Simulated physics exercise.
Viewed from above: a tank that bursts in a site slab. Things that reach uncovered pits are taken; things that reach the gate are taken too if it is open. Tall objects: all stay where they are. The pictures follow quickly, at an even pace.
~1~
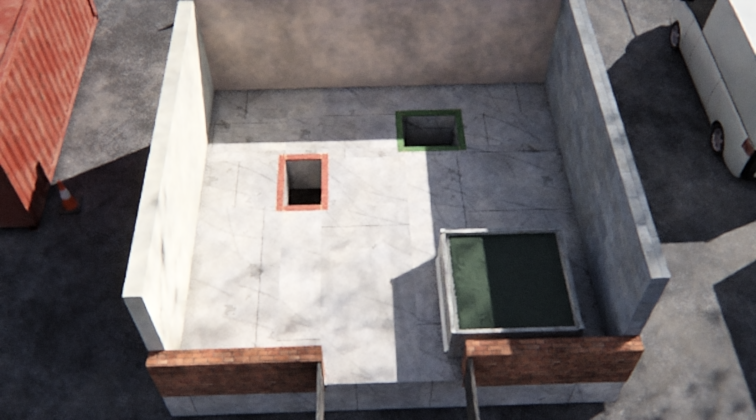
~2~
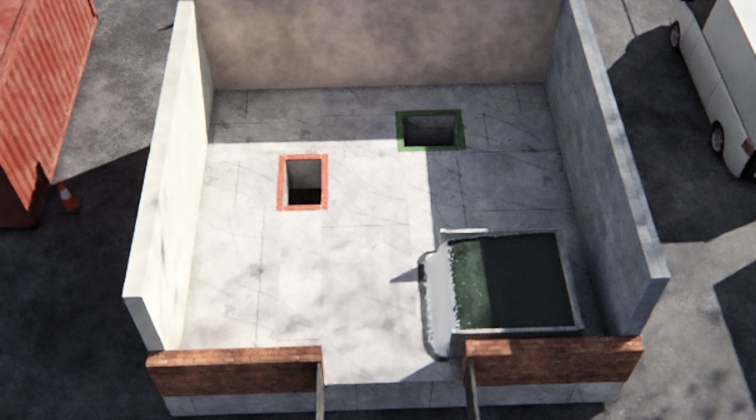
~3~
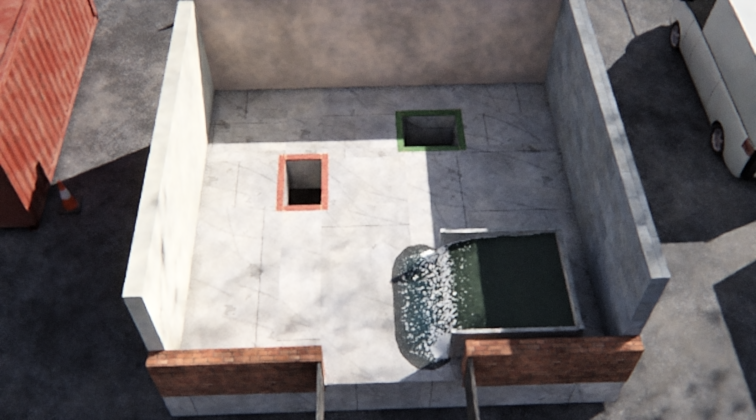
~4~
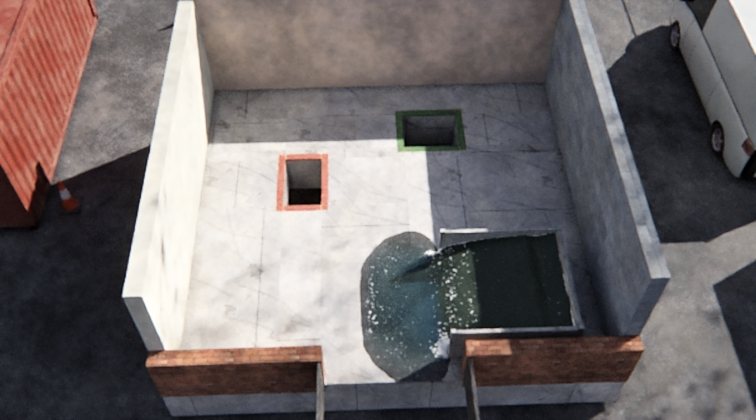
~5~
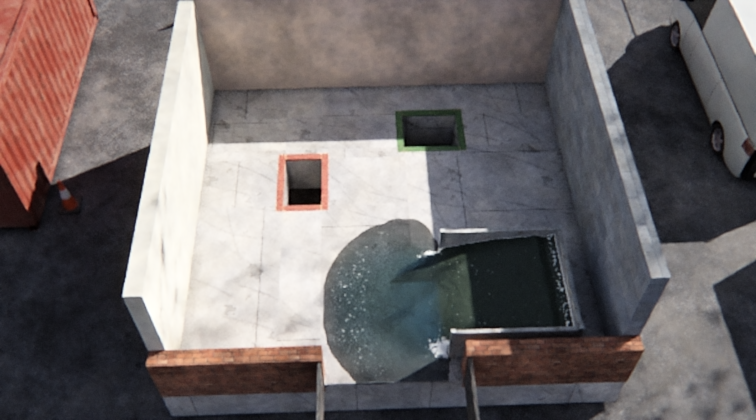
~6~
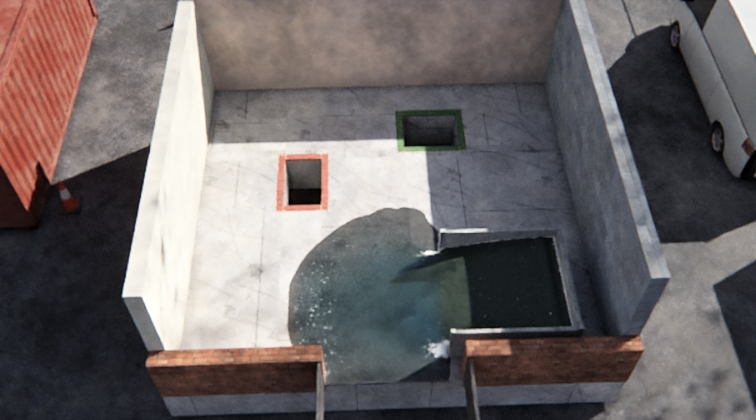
The footage shows a walled concrete slab with two open pits, one edged red and one green, as a tank at the lower right bursts on its left side and water pours out, spreading leftward across the floor.
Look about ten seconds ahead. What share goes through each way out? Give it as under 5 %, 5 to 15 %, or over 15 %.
The gate passes fifteen per cent; the red pit passes fifteen per cent; the green pit lies in the five-to-fifteen range.
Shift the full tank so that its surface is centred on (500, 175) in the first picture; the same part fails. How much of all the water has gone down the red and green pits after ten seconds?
I'd guess red takes near 40 % and green near 4 %.
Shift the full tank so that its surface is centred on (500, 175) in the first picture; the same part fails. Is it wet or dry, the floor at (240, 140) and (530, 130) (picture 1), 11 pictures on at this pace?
Well, the first one would be soaked, and the second one bone-dry.
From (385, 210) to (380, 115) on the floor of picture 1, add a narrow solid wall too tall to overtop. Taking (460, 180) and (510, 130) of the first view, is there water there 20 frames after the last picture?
Result, in the order given: Unsoaked / unsoaked.
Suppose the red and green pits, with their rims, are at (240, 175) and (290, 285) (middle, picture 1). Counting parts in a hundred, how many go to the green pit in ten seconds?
Green: 35 %.
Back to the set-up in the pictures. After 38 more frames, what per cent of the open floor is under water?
Near 60 in a hundred.
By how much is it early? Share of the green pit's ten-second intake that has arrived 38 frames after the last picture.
Around 5 in a hundred.
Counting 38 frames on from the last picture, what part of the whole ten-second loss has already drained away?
My guess would be around 60 percent.
A moment on, water covers 35 % of the floor; the gate 3 %, the red pit 0 %, the green pit 0 %.
Next, water covers 40 % of the floor; the gate 7 %, the red pit 2 %, the green pit 0 %.
Then, water covers 45 % of the floor; the gate 11 %, the red pit 5 %, the green pit 0 %.
Later, water covers 60 % of the floor; the gate 14 %, the red pit 14 %, the green pit 0 %.
In the end, water covers 80 % of the floor; the gate 19 %, the red pit 22 %, the green pit 8 %.
